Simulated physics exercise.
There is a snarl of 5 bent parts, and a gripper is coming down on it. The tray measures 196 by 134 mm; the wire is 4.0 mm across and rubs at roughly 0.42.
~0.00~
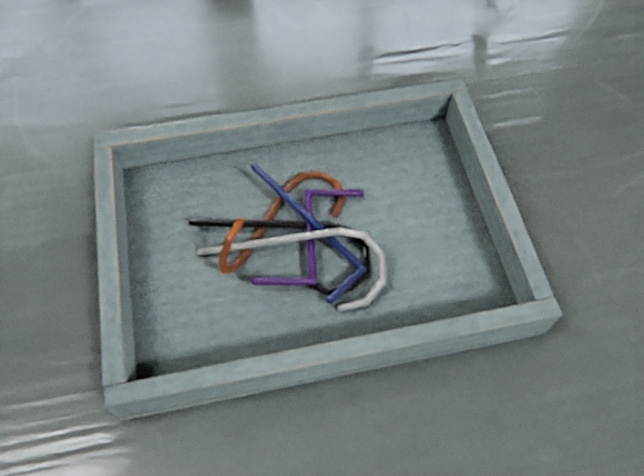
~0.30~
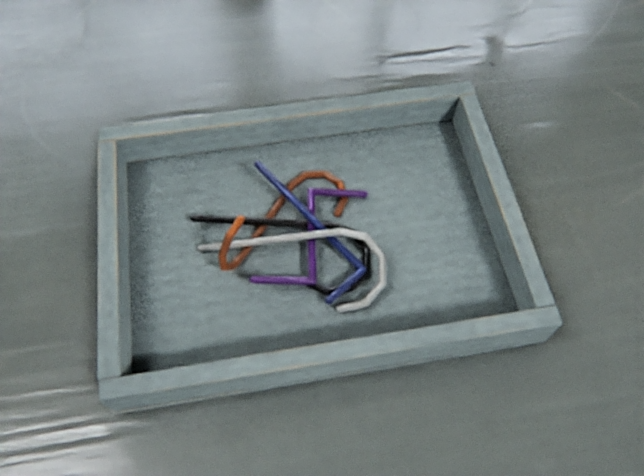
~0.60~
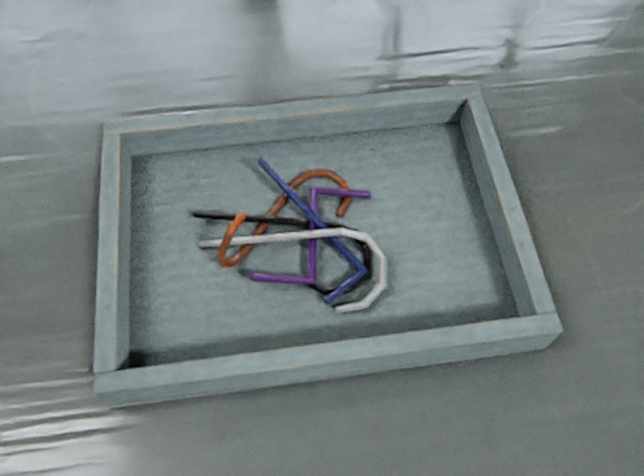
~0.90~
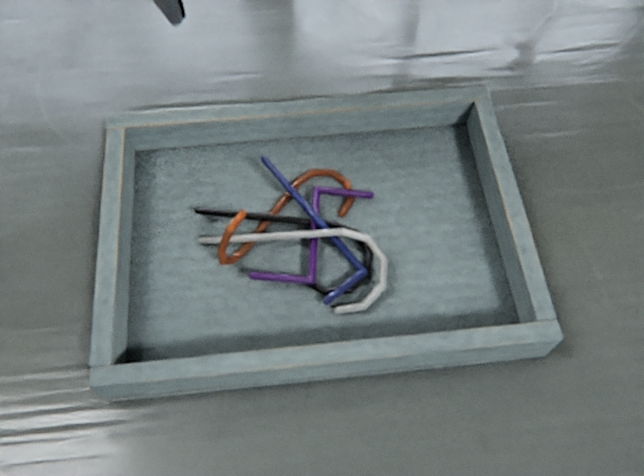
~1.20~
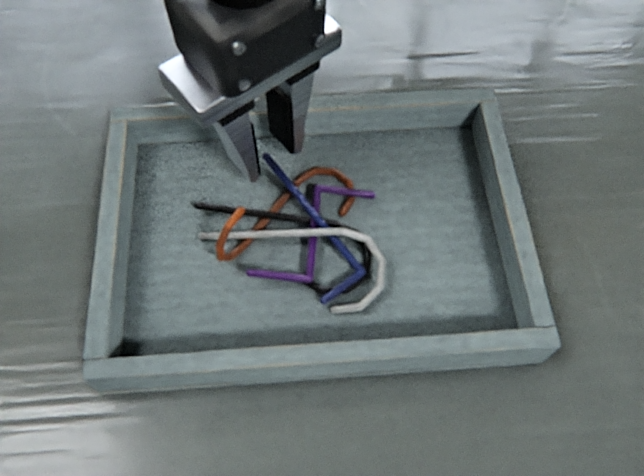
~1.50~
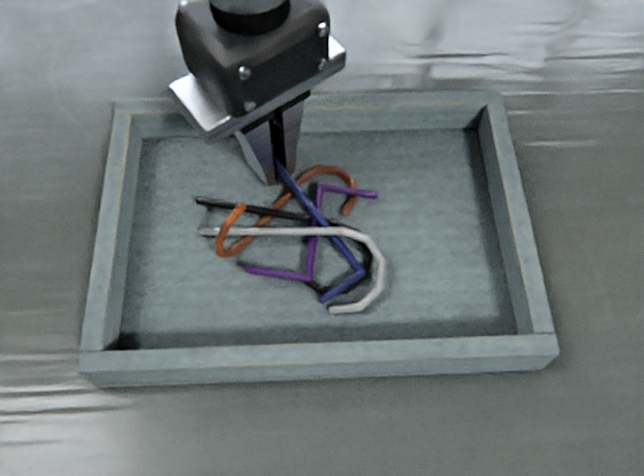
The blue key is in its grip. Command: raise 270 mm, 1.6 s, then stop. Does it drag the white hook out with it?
Out with it.
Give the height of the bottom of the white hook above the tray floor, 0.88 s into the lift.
I'd put it near 70 mm up.
After 1.98 s, lowest point more than 20 mm over the tray floor, blue key 62 mm.
After 2.38 s, lowest point more than 20 mm over the tray floor, blue key 162 mm, white hook 70 mm.
After 3.10 s, lowest point more than 20 mm over the tray floor, blue key 276 mm, white hook 183 mm.
End, hanging blue key 276 mm, white hook 183 mm; the other 3 are down.
